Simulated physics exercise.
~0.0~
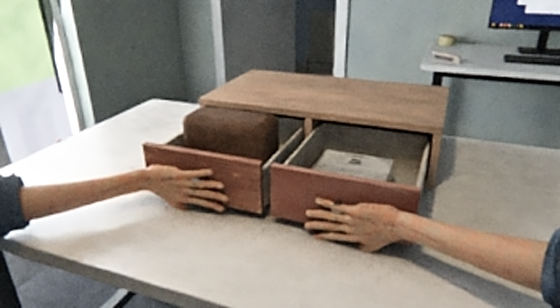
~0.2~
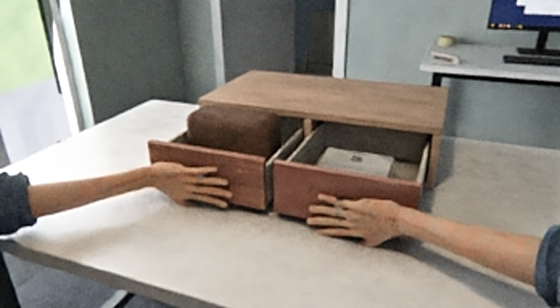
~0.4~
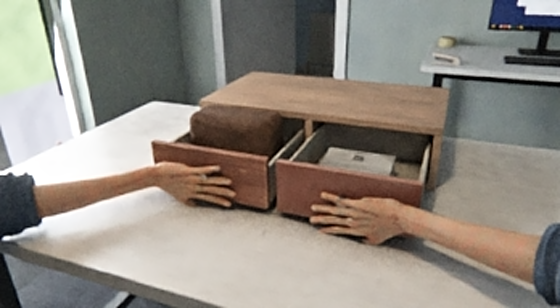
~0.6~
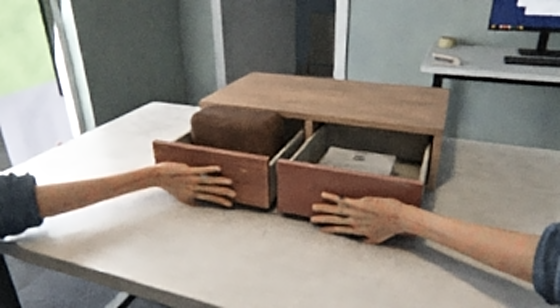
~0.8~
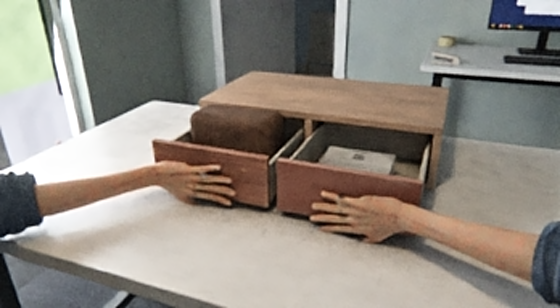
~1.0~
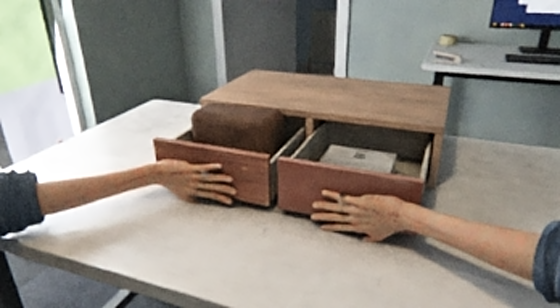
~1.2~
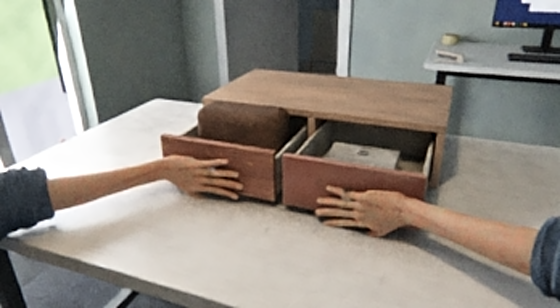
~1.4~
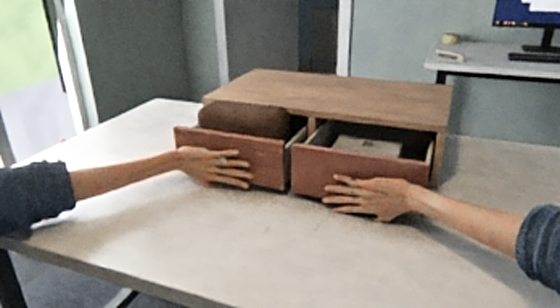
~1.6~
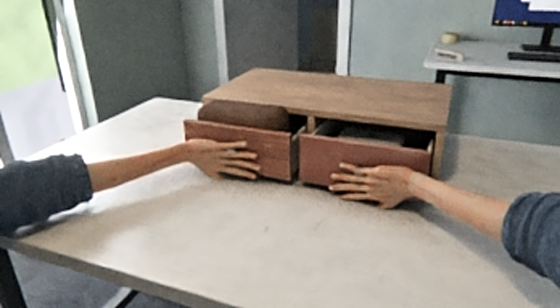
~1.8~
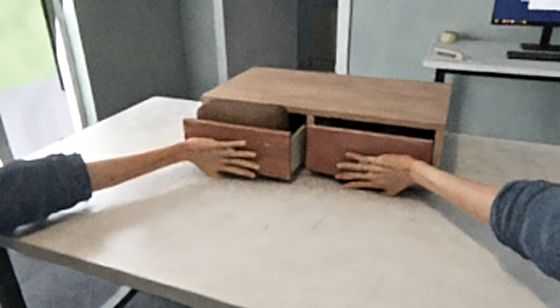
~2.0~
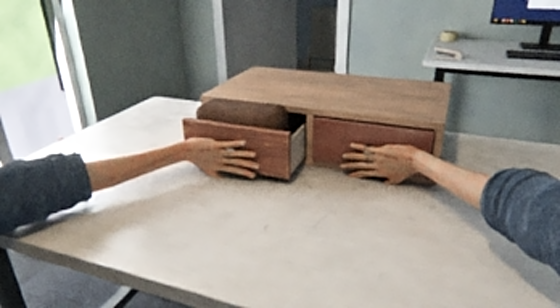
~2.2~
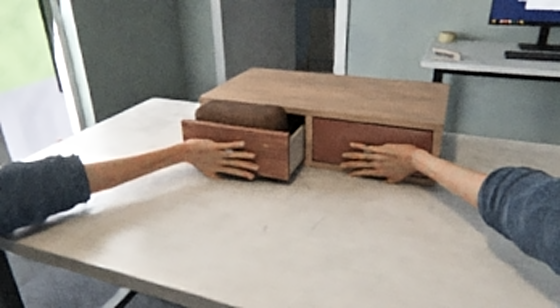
On a pale table, two hands push both drawers; the right shuts, the left stays ajar.
